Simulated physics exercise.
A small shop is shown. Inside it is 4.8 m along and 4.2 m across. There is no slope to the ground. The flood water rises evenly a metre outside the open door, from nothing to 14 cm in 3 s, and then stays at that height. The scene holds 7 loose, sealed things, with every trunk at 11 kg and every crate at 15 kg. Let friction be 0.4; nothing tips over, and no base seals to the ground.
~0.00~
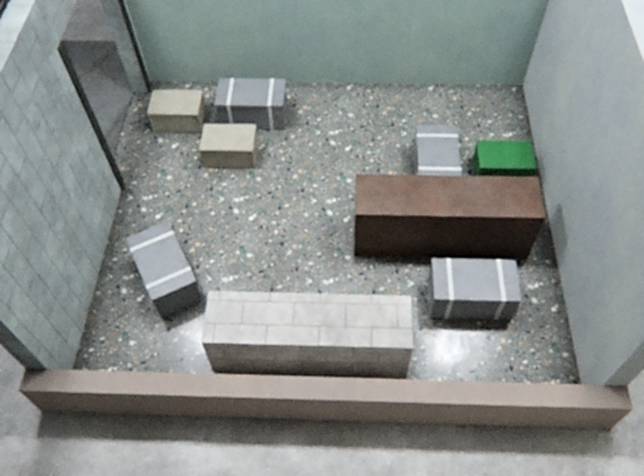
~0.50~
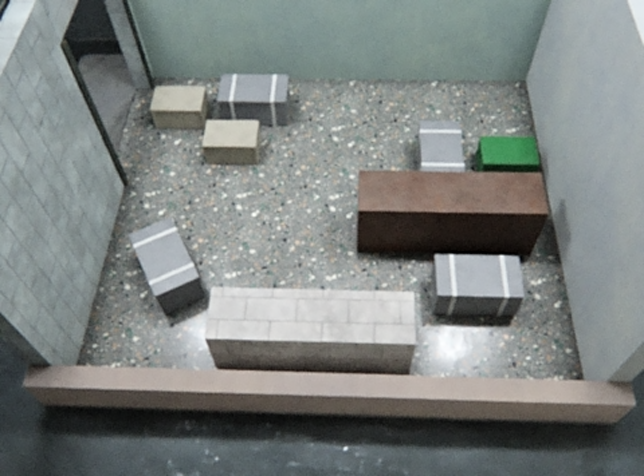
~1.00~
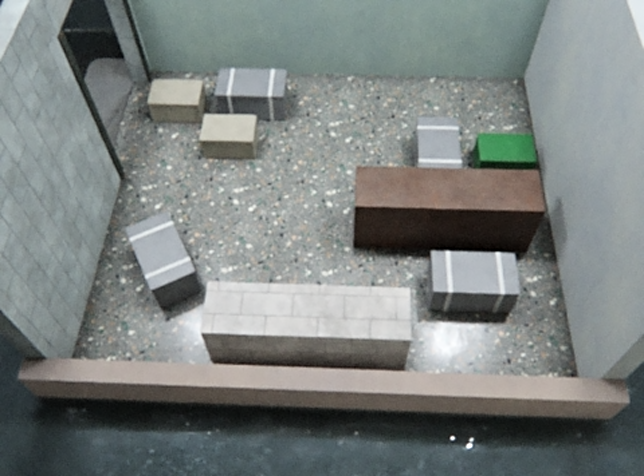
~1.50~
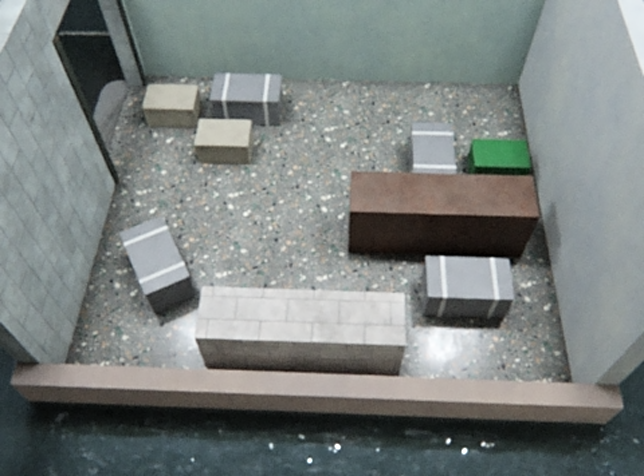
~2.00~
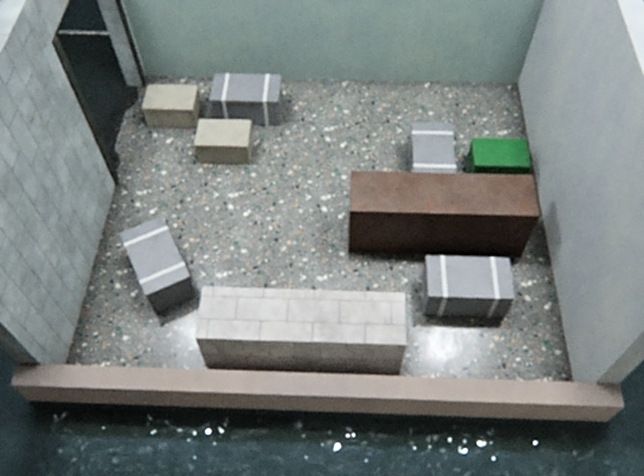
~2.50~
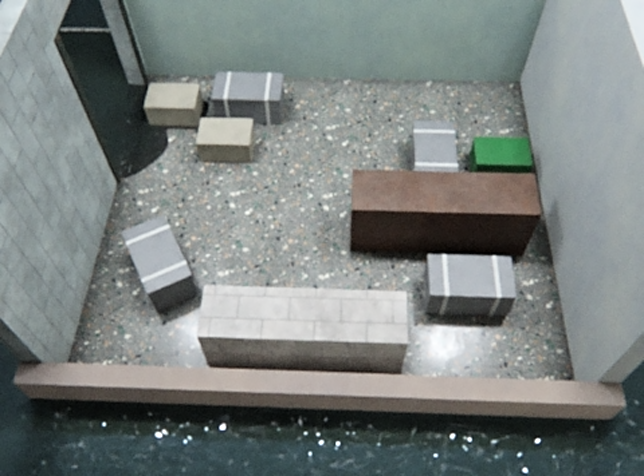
A small walled shop with a brown counter and scattered boxes stayed still while dark water spread over the ground outside, then crept in through the open doorway at the left.
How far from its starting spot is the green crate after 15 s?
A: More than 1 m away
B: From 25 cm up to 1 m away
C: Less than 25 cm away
Option B: From 25 cm up to 1 m away.
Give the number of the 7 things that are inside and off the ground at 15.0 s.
At that point I count 7.
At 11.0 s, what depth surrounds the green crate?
About 8 cm.
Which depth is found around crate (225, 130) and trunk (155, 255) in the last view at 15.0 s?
First roughly 10 cm, second roughly 5 cm.
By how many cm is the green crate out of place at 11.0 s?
Some 50 cm from the start.
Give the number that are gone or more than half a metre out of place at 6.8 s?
I count 3.
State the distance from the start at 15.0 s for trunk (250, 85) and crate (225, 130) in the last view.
They've ended up 300 cm and 120 cm away, in that order.
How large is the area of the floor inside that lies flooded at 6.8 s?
Somewhere about 12 m2, give or take.
After 3.5 s the green crate is near (503, 151), 0.0 m from its start, aground; 0 afloat.
After 6.8 s the green crate is near (503, 151), 0.0 m from its start, aground; 0 afloat.
After 11.0 s the green crate is near (522, 182), 0.5 m from its start, afloat; 5 afloat.
After 15.0 s the green crate is near (523, 180), 0.5 m from its start, afloat; 7 afloat.
